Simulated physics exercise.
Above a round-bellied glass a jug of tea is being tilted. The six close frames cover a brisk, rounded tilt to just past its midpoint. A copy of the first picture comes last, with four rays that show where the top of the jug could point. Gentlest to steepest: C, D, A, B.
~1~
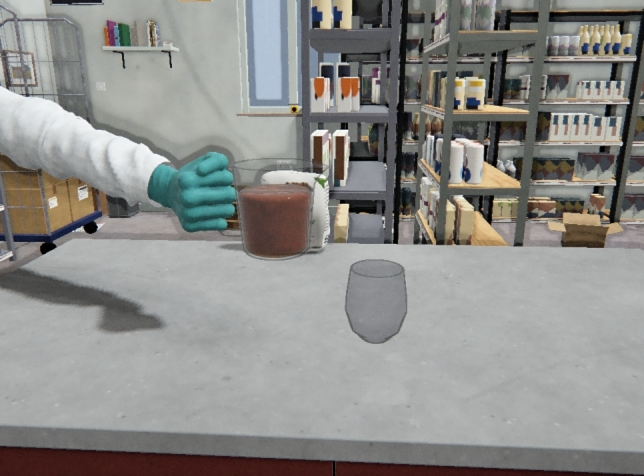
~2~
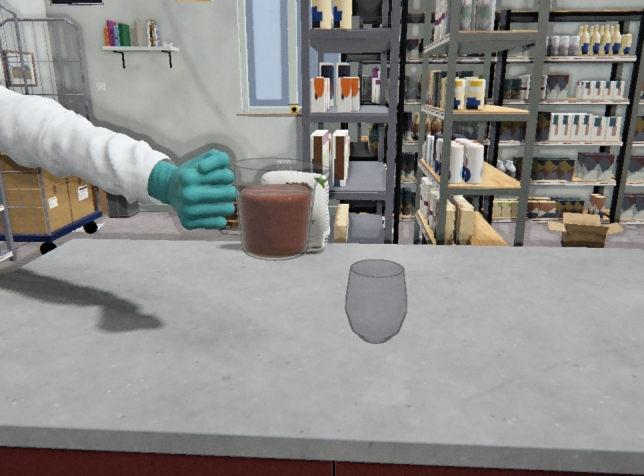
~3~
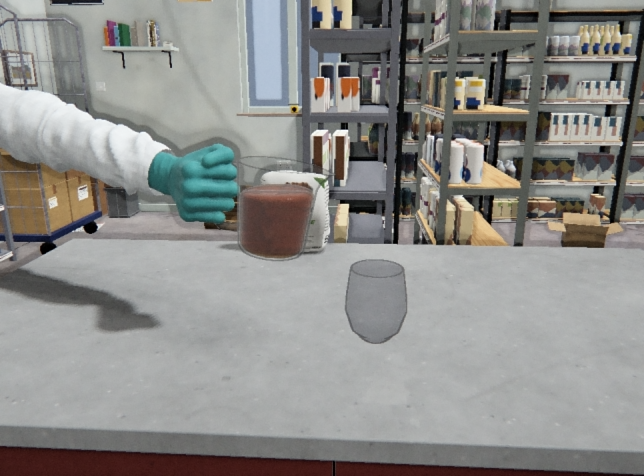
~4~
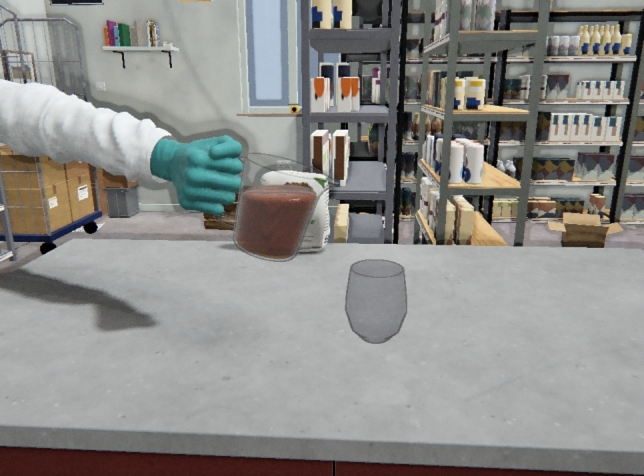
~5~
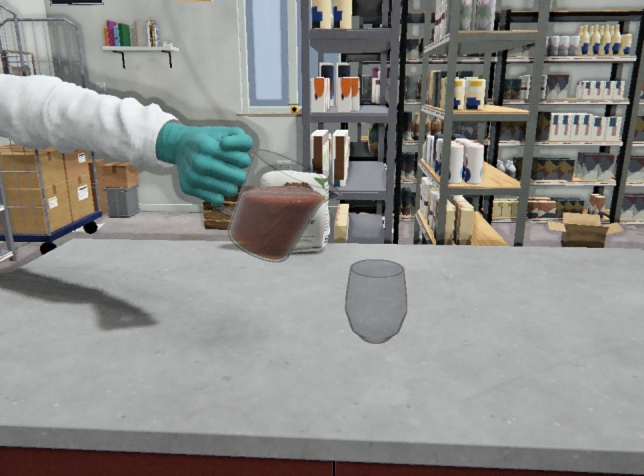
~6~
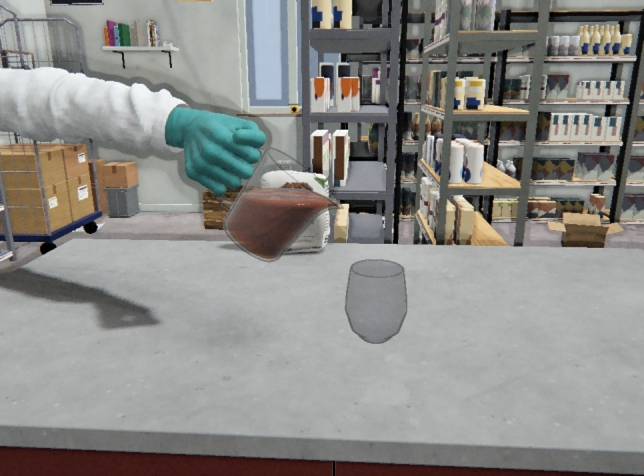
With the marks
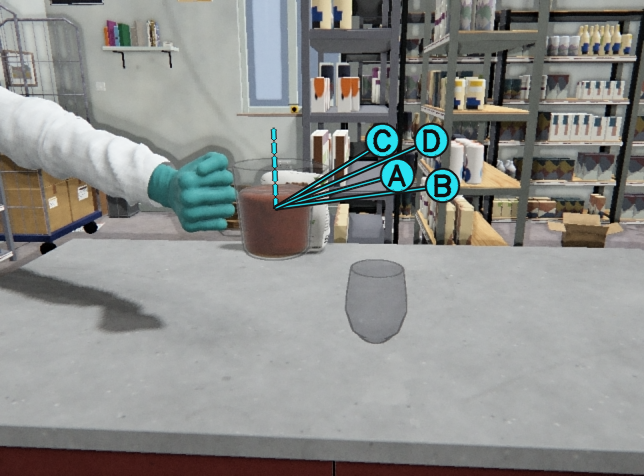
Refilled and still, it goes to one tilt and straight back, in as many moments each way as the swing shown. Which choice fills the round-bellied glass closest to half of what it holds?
Choose C.
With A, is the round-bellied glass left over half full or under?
Over.
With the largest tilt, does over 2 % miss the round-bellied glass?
Yes.
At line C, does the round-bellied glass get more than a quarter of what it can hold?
Yes.
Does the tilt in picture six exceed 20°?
Yes, it does.
In cyan, A at (380, 179); B at (425, 188); C at (368, 150); D at (415, 147).
For line A, the round-bellied glass ends with about 77 % of what it can hold; 10 % of the tea is spilt.
For line B, the round-bellied glass ends with about 61 % of what it can hold; 36 % of the tea is spilt.
For line C, the round-bellied glass ends with about 47 % of what it can hold.
For line D, the round-bellied glass ends with about 69 % of what it can hold.
